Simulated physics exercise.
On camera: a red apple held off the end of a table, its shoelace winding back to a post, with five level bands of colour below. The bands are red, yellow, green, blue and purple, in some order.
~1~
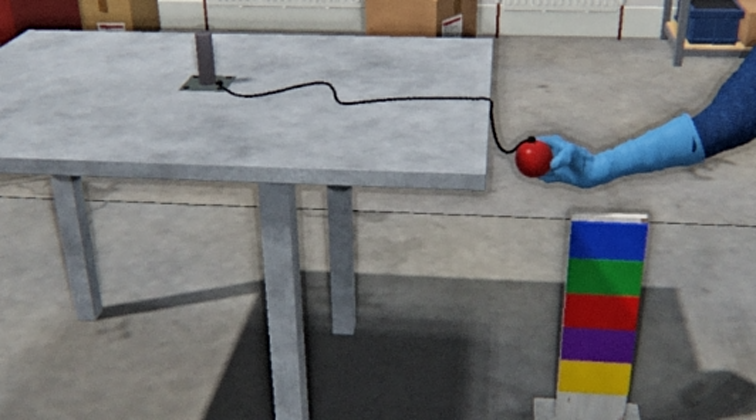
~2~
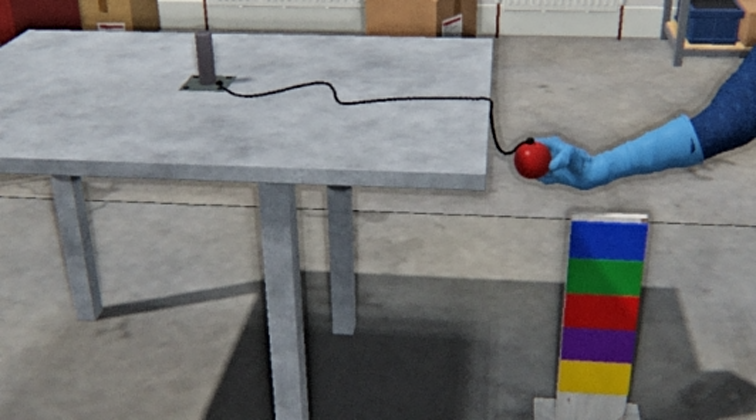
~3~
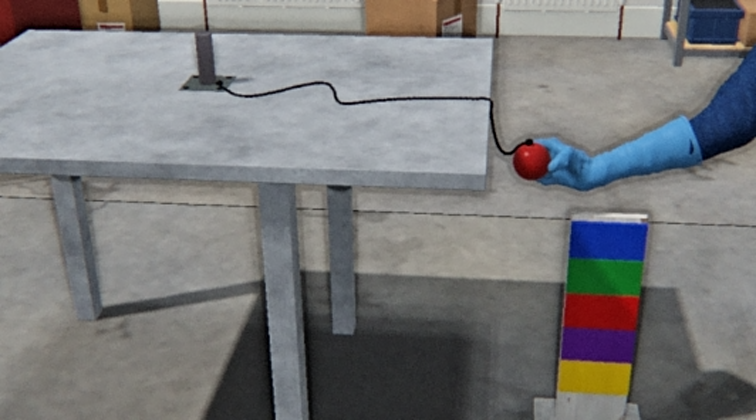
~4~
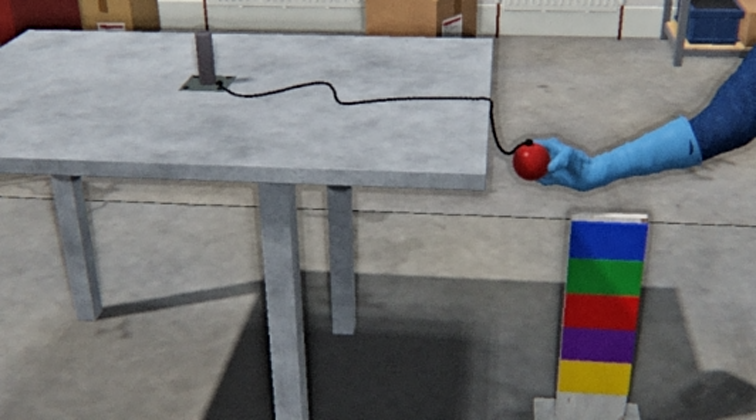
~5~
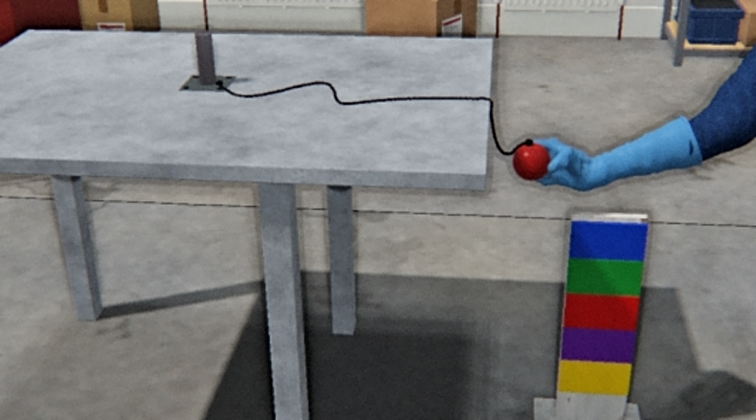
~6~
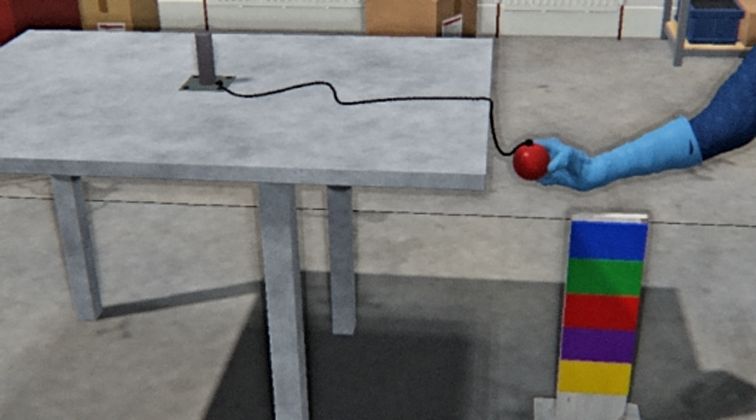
A blue-gloved hand reaches in from the right of a workshop-like room, seen from slightly above, holding a red apple just off the end of a pale grey table. A black shoelace winds from the apple across the tabletop to a dark post, and an upright panel below shows blue, green, red, purple and yellow bands. The hand and apple barely shift, while everything else stays still.
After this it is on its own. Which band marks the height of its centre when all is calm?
Its middle rests at the green band.
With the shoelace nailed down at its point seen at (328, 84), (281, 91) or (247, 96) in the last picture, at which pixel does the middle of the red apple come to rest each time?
Near (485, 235), (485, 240) and (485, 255).
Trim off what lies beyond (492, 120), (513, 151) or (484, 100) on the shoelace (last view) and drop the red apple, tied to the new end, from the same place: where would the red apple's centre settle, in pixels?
The places are (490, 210), (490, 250) and (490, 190).
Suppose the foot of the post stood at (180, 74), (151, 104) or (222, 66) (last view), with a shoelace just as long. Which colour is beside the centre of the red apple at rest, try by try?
It would be blue; blue; green.
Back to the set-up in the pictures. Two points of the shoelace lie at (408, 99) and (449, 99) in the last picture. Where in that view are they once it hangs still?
The first at (485, 102), the second at (490, 139).
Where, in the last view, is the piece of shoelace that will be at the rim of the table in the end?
It lies at about (415, 99).
Soon after, apple near (491, 247); level with blue.
After that, apple near (467, 266); level with green.
In the end, apple near (488, 271); level with green. The green one.
